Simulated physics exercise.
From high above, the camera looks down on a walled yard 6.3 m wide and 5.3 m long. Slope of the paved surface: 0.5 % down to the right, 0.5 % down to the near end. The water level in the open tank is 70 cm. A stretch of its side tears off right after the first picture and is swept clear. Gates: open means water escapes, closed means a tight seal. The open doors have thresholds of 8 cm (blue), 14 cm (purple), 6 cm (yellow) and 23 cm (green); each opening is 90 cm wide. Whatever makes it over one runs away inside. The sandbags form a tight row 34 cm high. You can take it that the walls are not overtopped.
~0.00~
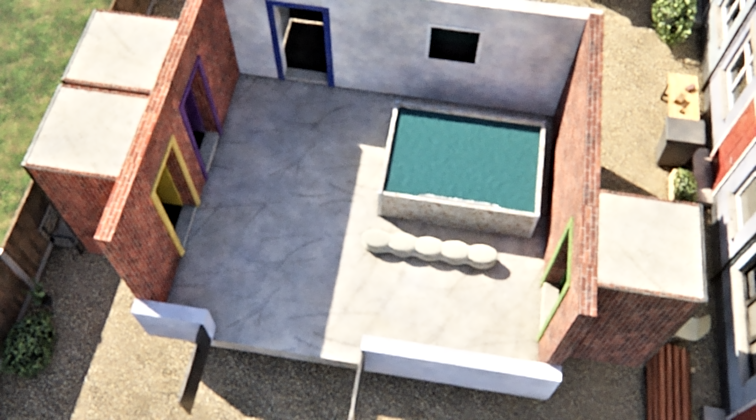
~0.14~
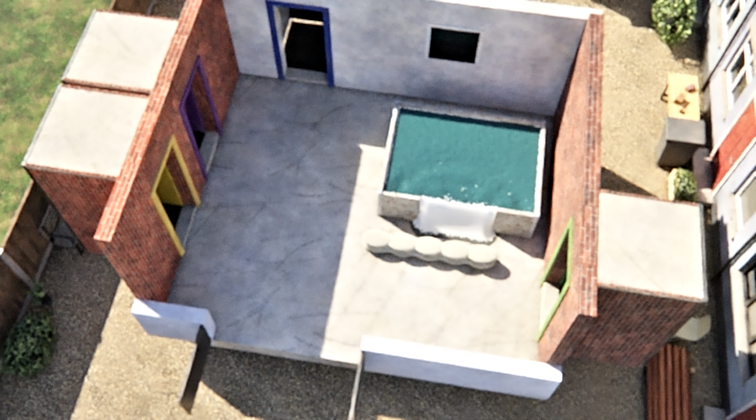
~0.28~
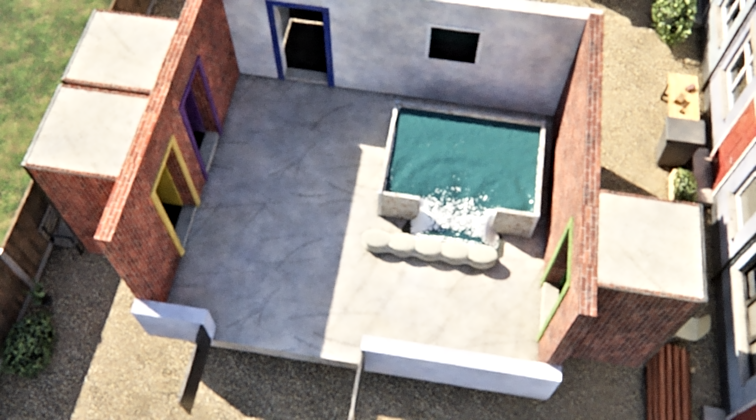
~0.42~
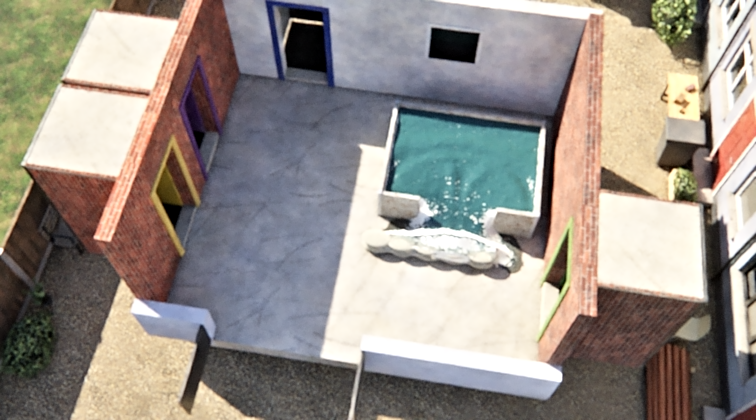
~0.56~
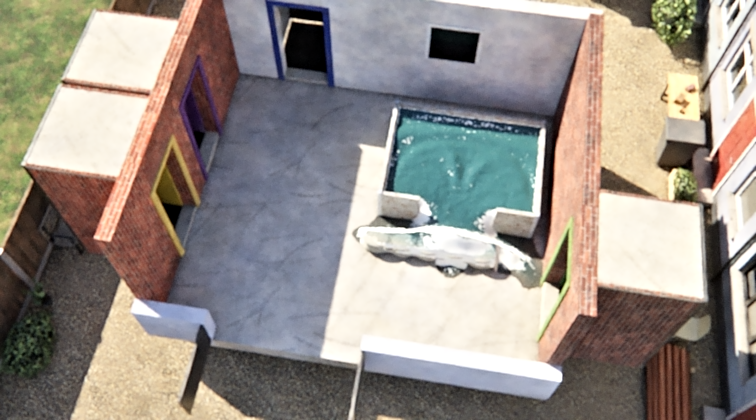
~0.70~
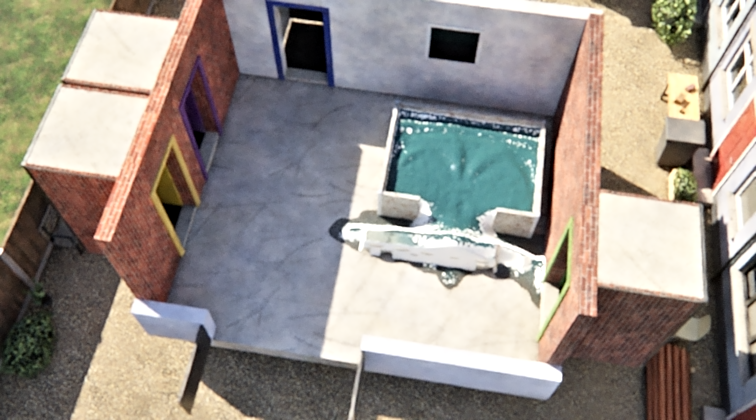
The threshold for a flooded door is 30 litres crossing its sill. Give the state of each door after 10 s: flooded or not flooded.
State after that time: Blue door not flooded, purple door not flooded, yellow door flooded, green door not flooded.
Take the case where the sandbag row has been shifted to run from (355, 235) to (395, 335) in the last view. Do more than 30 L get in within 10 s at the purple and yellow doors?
At the purple door the limit is not reached, and at the yellow door it is not reached.
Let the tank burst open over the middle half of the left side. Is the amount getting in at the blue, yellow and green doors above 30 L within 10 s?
The blue door comes out more than that, the yellow door more than that and the green door less than that.
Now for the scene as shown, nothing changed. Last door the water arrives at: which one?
Last: Blue.
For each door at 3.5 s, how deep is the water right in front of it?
In cm: Blue 0, purple 12, yellow 12, green 12.
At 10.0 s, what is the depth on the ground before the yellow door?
About 11.0 cm.
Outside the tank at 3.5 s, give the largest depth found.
I'd say near 36 centimetres.
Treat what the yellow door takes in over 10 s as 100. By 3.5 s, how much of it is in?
I'd put it at about 25 per cent by that point.
After 1.4 s water covers 40 % of the floor and is deepest (56 cm) near (454, 245); blue door not reached, purple door not reached, yellow door not reached, green door 16 cm at the sill, 0 L in.
After 2.2 s water covers 65 % of the floor and is deepest (42 cm) near (444, 244); blue door not reached, purple door 17 cm at the sill, 0 L in, yellow door 9 cm at the sill, 0 L in, green door 17 cm at the sill, 1 L in.
After 3.5 s water covers 75 % of the floor and is deepest (36 cm) near (445, 235); blue door not reached, purple door 12 cm at the sill, 3 L in, yellow door 12 cm at the sill, 41 L in, green door 12 cm at the sill, 1 L in.
After 6.0 s water covers 90 % of the floor and is deepest (26 cm) near (454, 245); blue door 6 cm at the sill, 0 L in, purple door 12 cm at the sill, 4 L in, yellow door 15 cm at the sill, 83 L in, green door 9 cm at the sill, 1 L in.
After 10.0 s water covers 95 % of the floor and is deepest (17 cm) near (444, 244); blue door 7 cm at the sill, 0 L in, purple door 8 cm at the sill, 4 L in, yellow door 11 cm at the sill, 176 L in, green door 6 cm at the sill, 1 L in.
